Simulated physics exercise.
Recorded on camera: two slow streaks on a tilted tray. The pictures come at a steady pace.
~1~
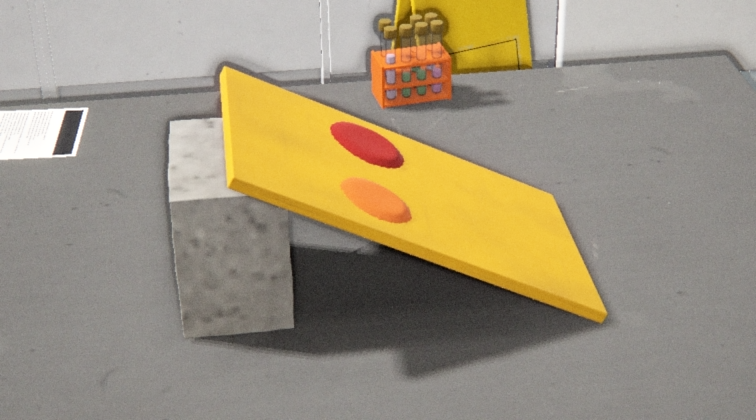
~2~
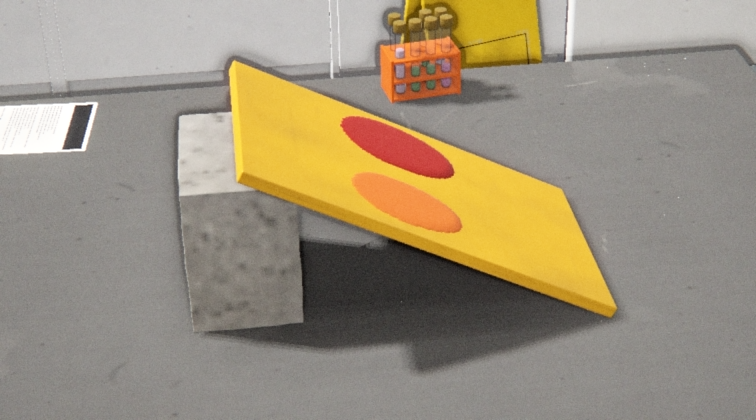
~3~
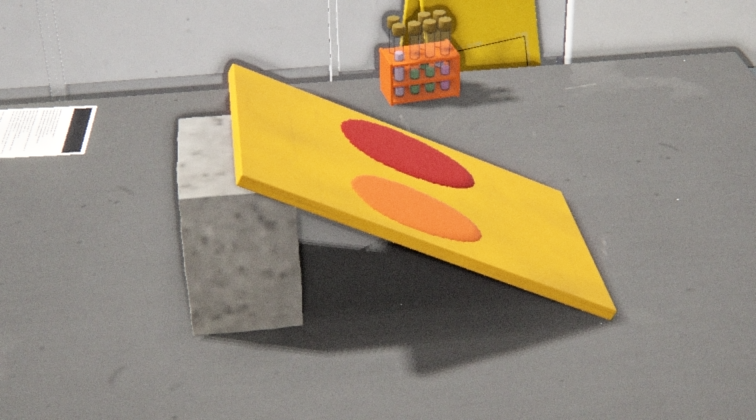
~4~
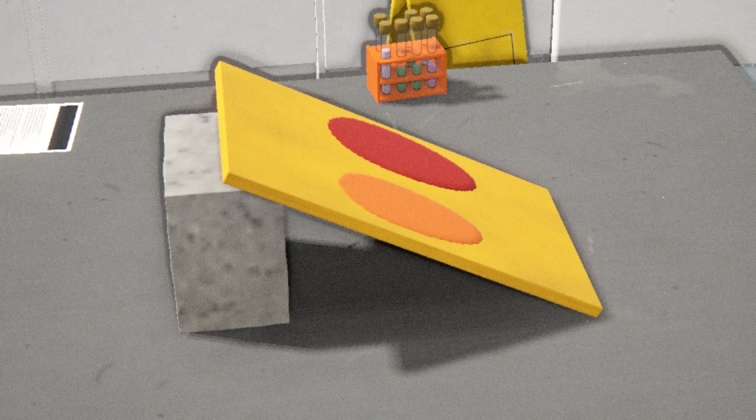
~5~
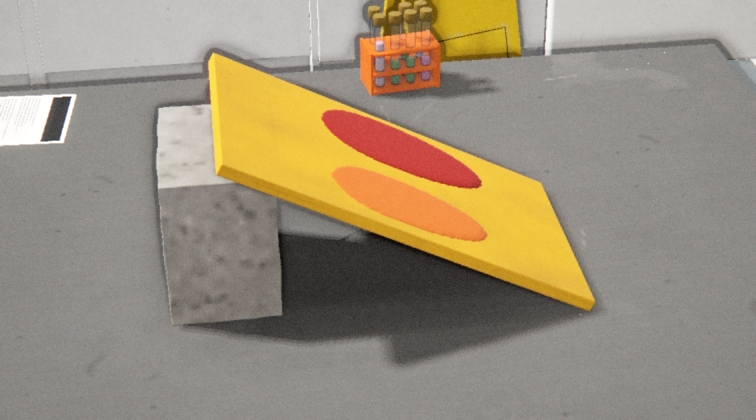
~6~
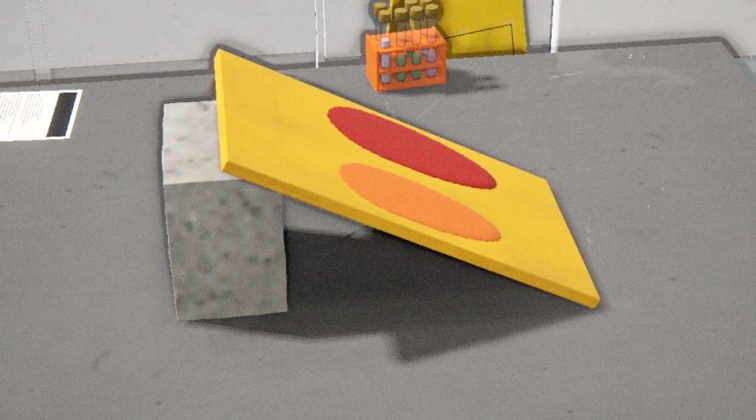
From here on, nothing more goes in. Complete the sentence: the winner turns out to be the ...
Farther one.
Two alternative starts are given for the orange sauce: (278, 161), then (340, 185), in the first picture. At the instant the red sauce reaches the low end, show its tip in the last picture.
(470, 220); (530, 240).
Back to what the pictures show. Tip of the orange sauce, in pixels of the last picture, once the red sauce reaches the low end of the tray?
The leading point sits close to (556, 253) in the last view.
Next, the orange sauce is three quarters of the way down; the red sauce is close to the edge.
After that, the orange sauce is close to the edge; the red sauce is close to the edge.
Finally, the orange sauce is close to the edge; the red sauce is at the low edge.
